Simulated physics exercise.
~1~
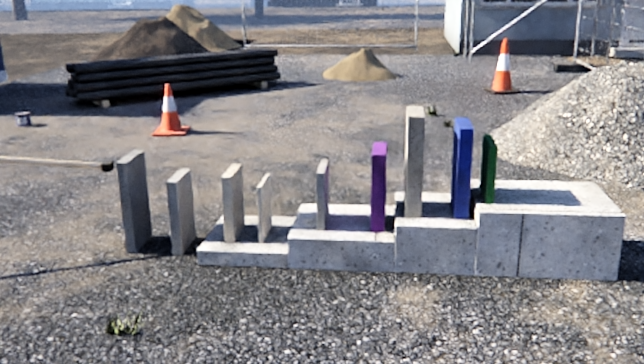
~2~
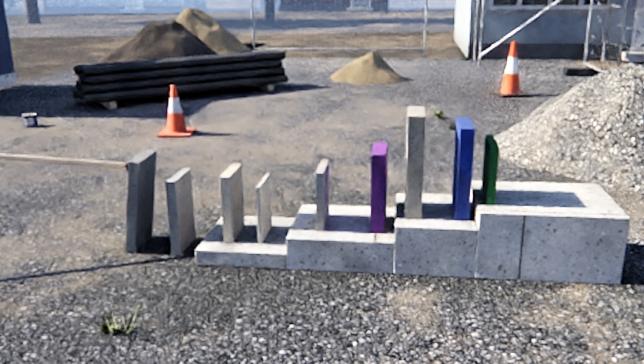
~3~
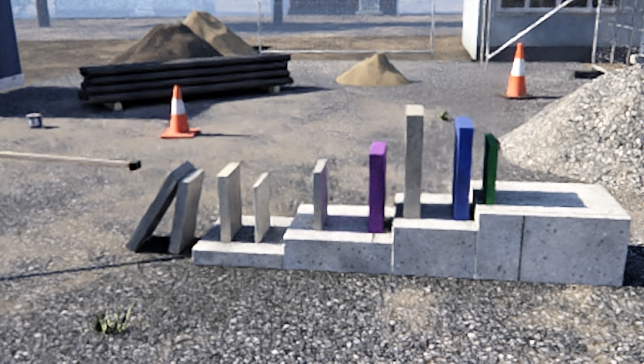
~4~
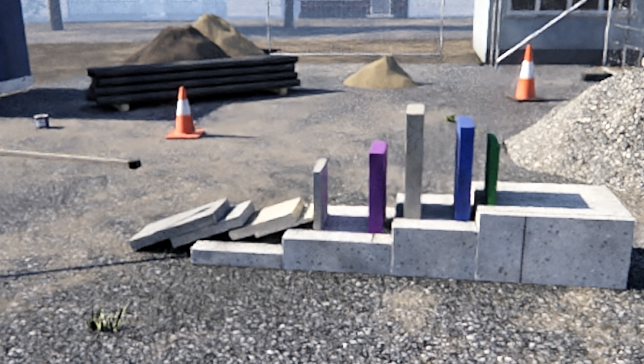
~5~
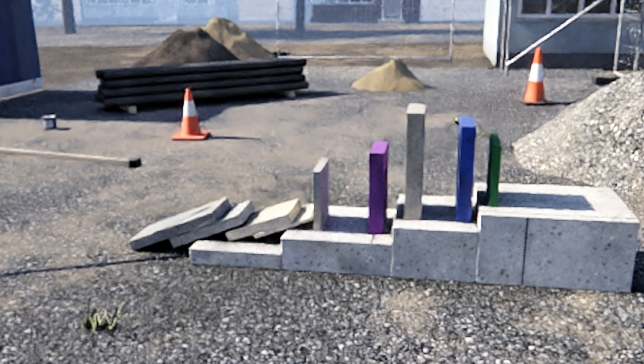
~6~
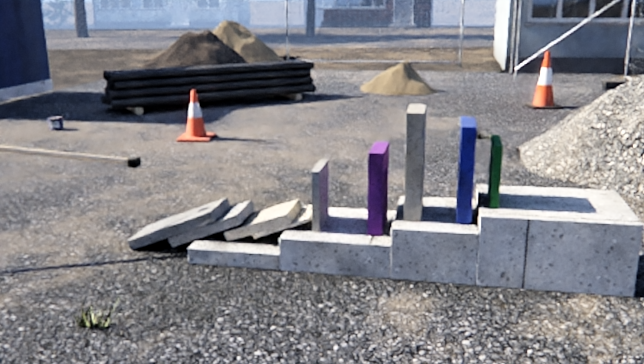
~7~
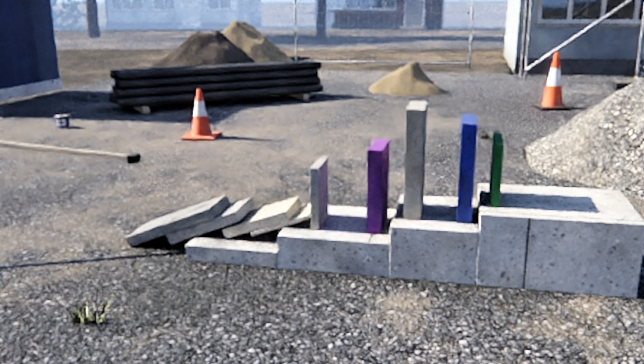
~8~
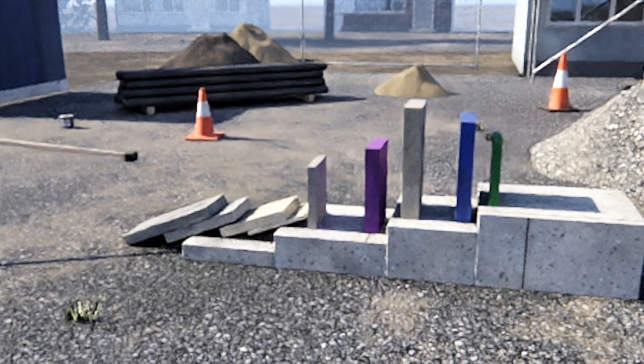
A flight of low, pale concrete steps rises to the right across a gravel yard, seen from slightly above as the view drifts gently sideways. Upright slabs line the ground and steps, mostly grey, with purple, blue and green ones farther right, while traffic cones, stacked dark poles and gravel heaps sit behind. A pole at the left moves right as the first grey slab tips toward its neighbour. The leftmost four slabs topple rightward in turn and settle overlapping. The toppling stops there, leaving five standing, including the purple, blue and green slabs.
